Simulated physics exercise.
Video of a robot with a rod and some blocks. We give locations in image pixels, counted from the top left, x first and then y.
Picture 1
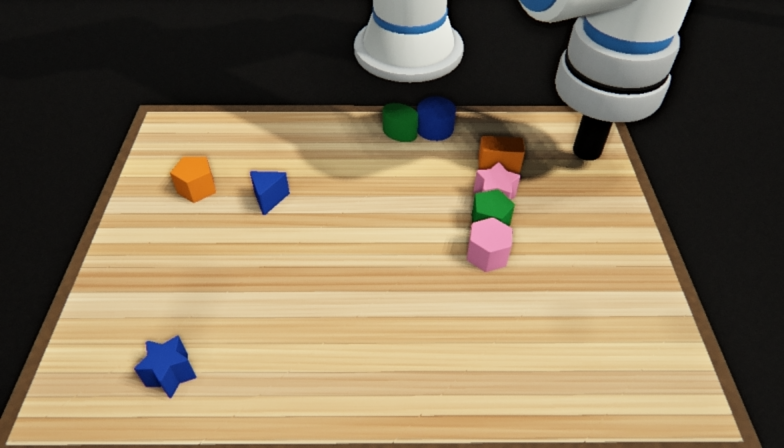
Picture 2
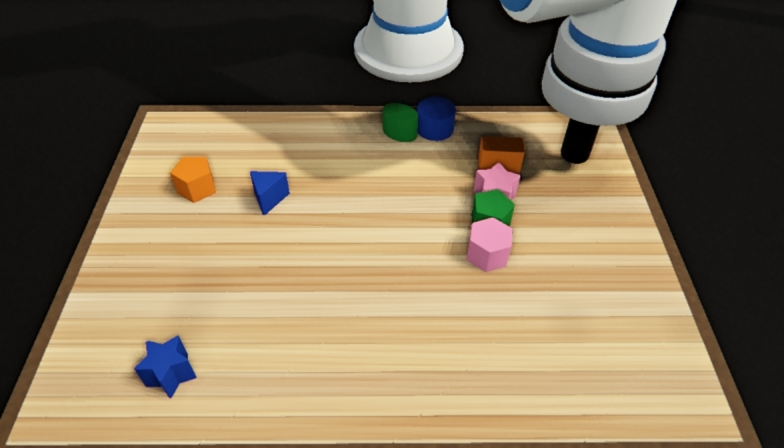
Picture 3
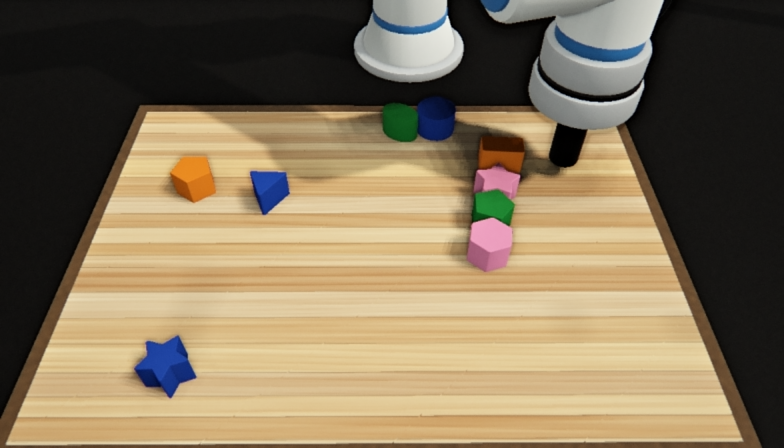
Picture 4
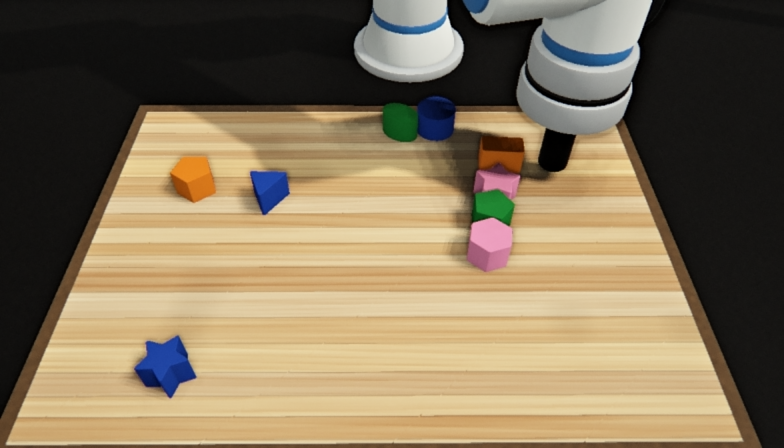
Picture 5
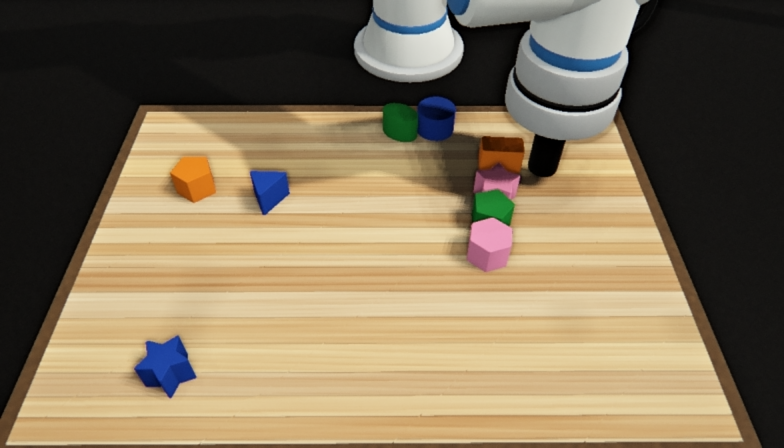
To begin with, a robot arm holds a black rod near the top right of a wooden board, right of a column of orange, pink and green blocks. The rod then moves slowly left and slightly downward, drawing closer to the column, while all the blocks stay still.
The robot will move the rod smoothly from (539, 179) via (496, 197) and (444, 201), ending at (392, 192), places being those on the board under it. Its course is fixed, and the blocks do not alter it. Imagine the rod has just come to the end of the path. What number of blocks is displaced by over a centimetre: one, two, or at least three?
Put simply, two blocks are moved more than 1 cm.
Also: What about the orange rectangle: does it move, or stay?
Here's my answer: The orange rectangle remains in position.
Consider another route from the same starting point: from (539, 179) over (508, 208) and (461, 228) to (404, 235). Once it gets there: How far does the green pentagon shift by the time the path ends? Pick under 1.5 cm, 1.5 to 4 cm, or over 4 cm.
Shift of over 4 cm.
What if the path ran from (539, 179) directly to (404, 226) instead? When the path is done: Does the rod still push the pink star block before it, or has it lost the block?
The pink star block won't leave the front of the rod.
On the path given first. One third of the way, rod (498, 186); green pentagon (478, 207), turned 50° anticlockwise; pink star block (470, 177), turned 40° clockwise.
Two thirds of the way, rod (444, 191); green pentagon (478, 207), turned 50° anticlockwise; pink star block (414, 181), turned 45° clockwise.
At the end, rod (392, 182); green pentagon (478, 207), turned 50° anticlockwise; pink star block (361, 175), turned 35° clockwise; orange rectangle still.
